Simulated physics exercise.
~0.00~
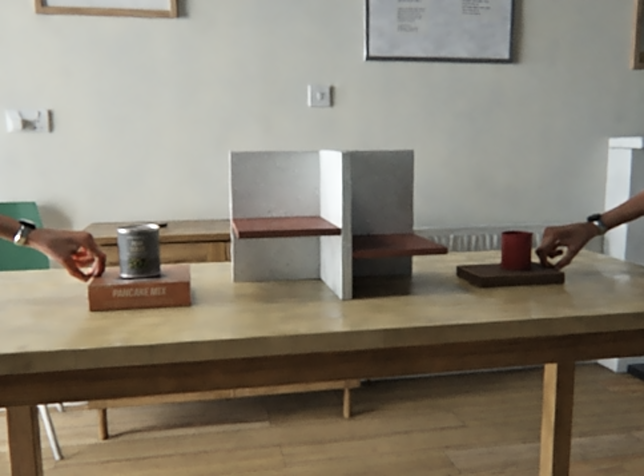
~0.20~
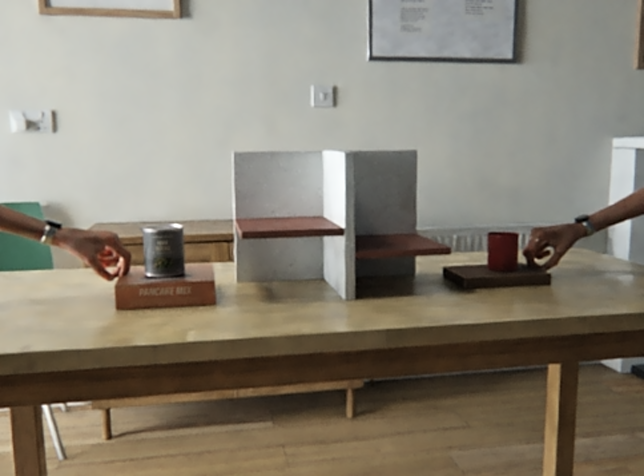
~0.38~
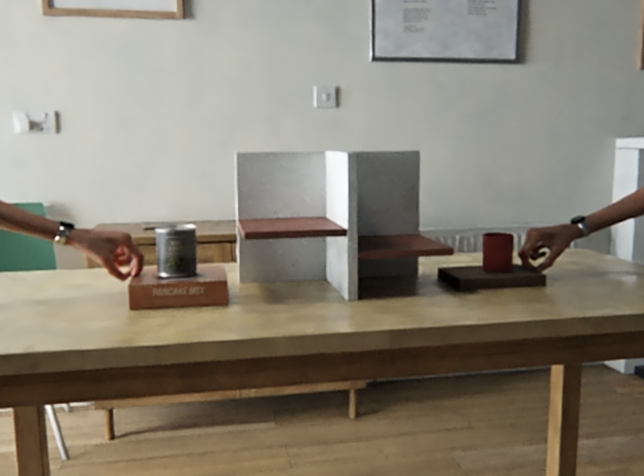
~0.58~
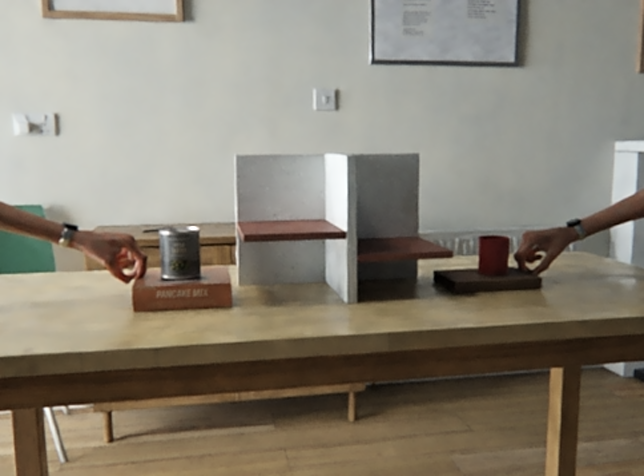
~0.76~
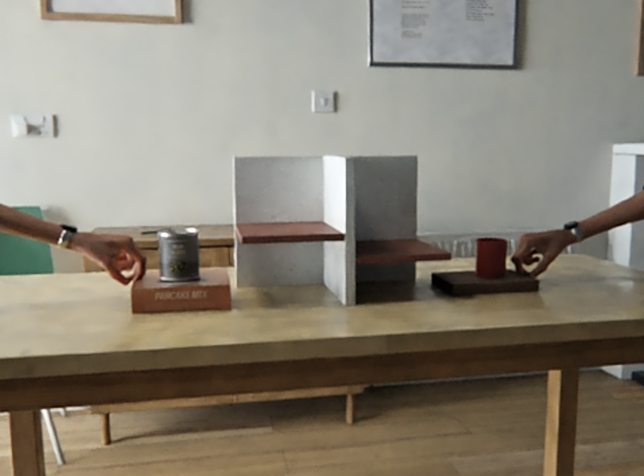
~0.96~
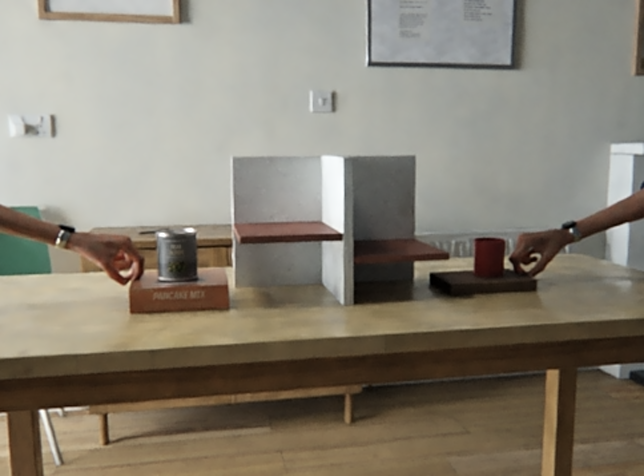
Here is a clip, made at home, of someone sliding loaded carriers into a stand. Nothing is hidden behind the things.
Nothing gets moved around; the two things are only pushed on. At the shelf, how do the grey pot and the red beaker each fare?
At the end, grey pot: Bumps; red beaker: Bumps.
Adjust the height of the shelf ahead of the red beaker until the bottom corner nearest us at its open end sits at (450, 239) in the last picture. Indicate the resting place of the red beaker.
Roughly (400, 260).
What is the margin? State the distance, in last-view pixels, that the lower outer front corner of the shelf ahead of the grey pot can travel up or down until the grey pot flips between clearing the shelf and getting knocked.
It would take a shift of about 8 pixels, up.
After 2.88 s, grey pot pushed back on its carrier near (217, 253); red beaker turned 9° from its first pose near (446, 258).
After 3.34 s, grey pot turned 26° from its first pose near (222, 252); red beaker turned 69° from its first pose near (455, 268).
In the end (4.1 s), the grey pot is knocked back, near (188, 282); the red beaker is knocked back, near (464, 273).
